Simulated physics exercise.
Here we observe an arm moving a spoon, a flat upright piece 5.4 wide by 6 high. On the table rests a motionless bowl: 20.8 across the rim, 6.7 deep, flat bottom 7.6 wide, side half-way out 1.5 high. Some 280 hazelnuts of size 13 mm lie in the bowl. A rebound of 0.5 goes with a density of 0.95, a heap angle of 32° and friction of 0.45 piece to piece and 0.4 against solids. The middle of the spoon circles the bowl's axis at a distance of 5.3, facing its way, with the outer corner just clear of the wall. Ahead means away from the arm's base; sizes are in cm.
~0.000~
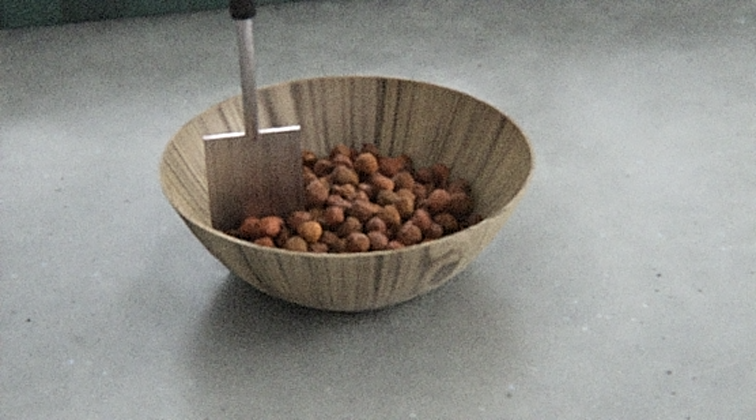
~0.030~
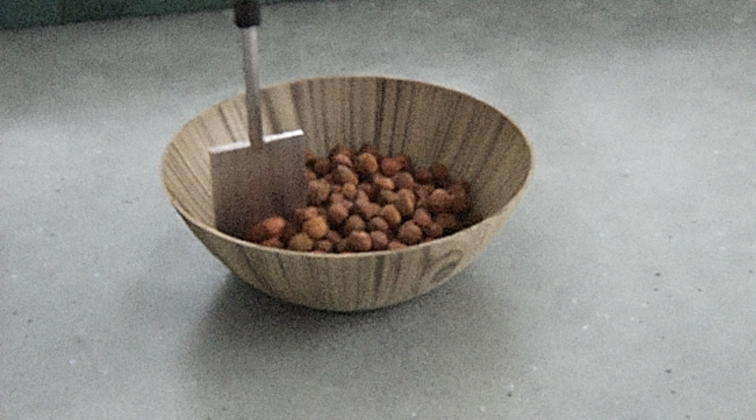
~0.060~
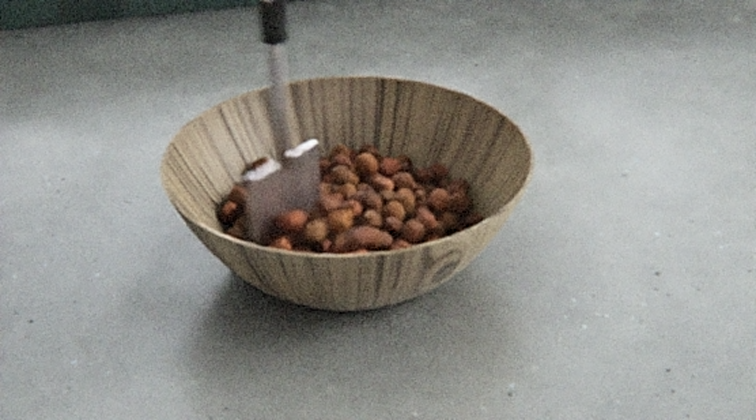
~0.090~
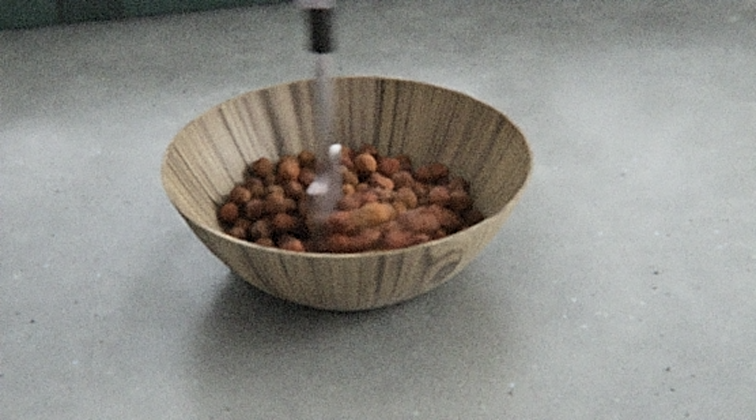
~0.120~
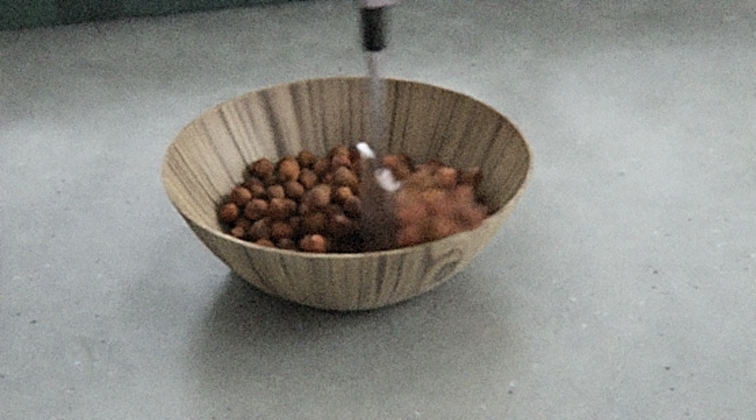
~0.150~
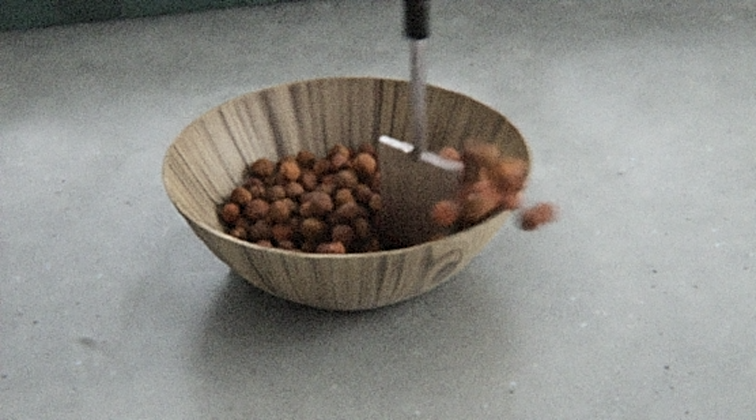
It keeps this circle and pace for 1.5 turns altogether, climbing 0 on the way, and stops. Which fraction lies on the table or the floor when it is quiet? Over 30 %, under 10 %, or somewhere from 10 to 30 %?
Over 30 %.
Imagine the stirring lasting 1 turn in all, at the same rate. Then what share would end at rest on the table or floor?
It would be around 35 per cent.
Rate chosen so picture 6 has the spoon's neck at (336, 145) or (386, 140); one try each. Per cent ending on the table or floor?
So, roughly 25 percent the first time and 30 percent the second.
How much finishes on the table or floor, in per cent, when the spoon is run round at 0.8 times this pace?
Close to 30 in a hundred.
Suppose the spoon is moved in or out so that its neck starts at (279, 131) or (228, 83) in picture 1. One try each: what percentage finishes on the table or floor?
35 and 0 per cent.
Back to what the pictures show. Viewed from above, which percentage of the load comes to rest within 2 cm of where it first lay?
About 20 percent.
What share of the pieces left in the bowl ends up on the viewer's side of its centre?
Some 45 per cent.
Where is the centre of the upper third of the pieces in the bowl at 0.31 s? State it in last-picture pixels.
I'd point to somewhere close to (272, 130).
By 0.31 s, 284° round, highest piece 12 above the table; 225 in the bowl, 11 on the table or floor, 45 in flight or on the tool.
By 0.47 s, 82° round, highest piece 12 above the table; 182 in the bowl, 69 on the table or floor, 30 in flight or on the tool.
By 0.76 s, 180° round, highest piece 5 above the table; 165 in the bowl, 116 on the table or floor.
By 1.46 s, 180° round, highest piece 5 above the table; 165 in the bowl, 116 on the table or floor.
Final count, 165 in the bowl, 116 on the table or floor. That is 41 % on the table or floor.
